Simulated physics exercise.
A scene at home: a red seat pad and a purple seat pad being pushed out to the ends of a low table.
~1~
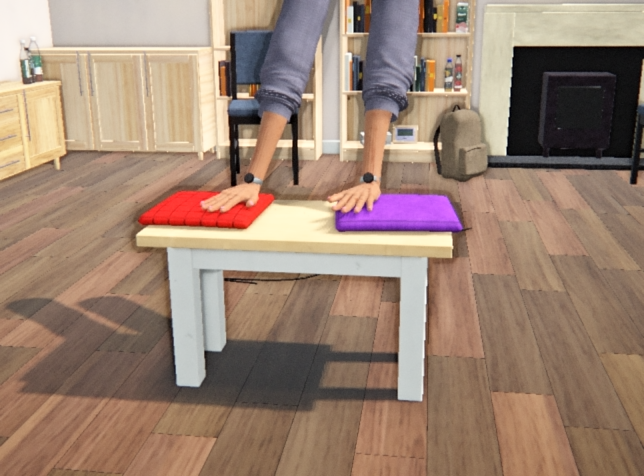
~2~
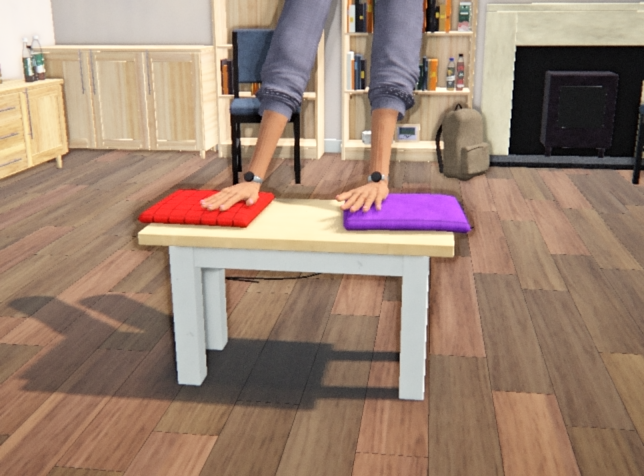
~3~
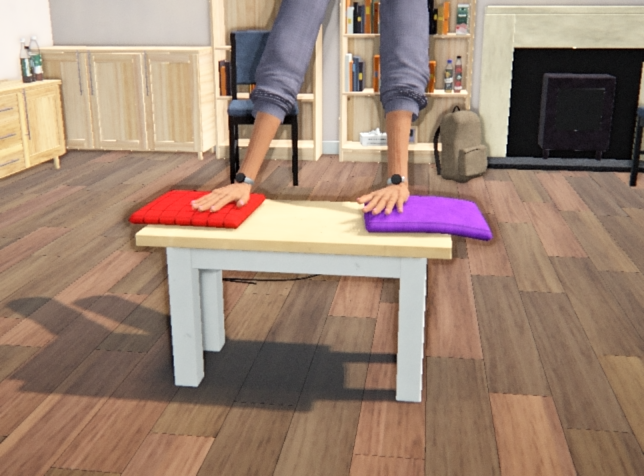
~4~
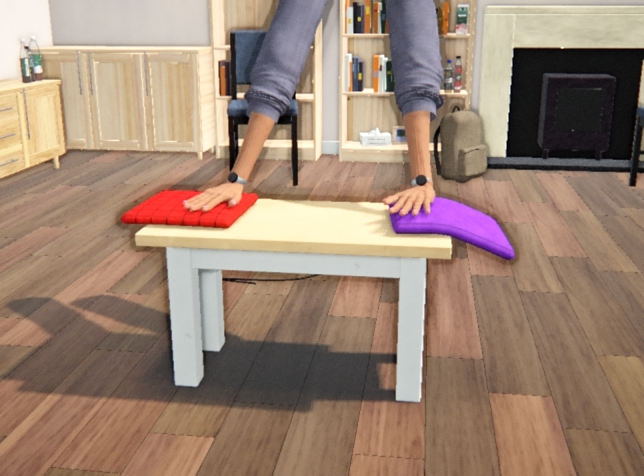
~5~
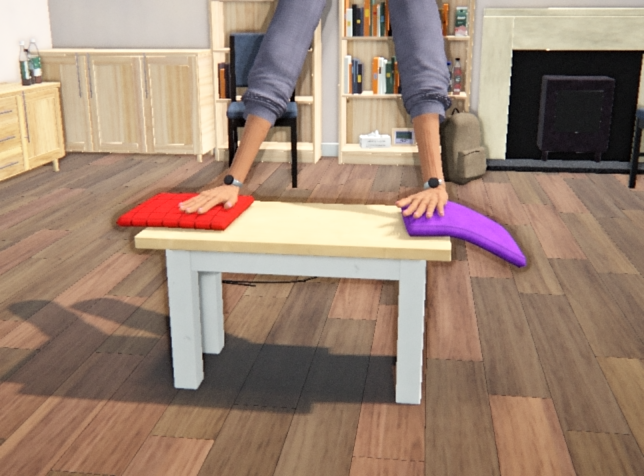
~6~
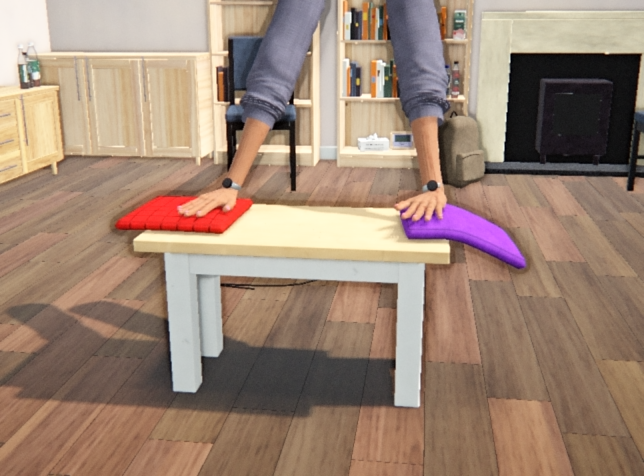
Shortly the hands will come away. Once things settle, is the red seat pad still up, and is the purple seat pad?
My prediction: The red seat pad ends up resting on it; the purple seat pad ends up off it.
Then, 0.42 s after the last picture, red seat pad lying still; purple seat pad falling near (472, 309).
Then, 0.68 s after the last picture, red seat pad lying still; purple seat pad on the floor near (502, 376).
At rest, red seat pad lying still; purple seat pad on the floor near (505, 377). The red seat pad stays up there and the purple seat pad tips over and falls.
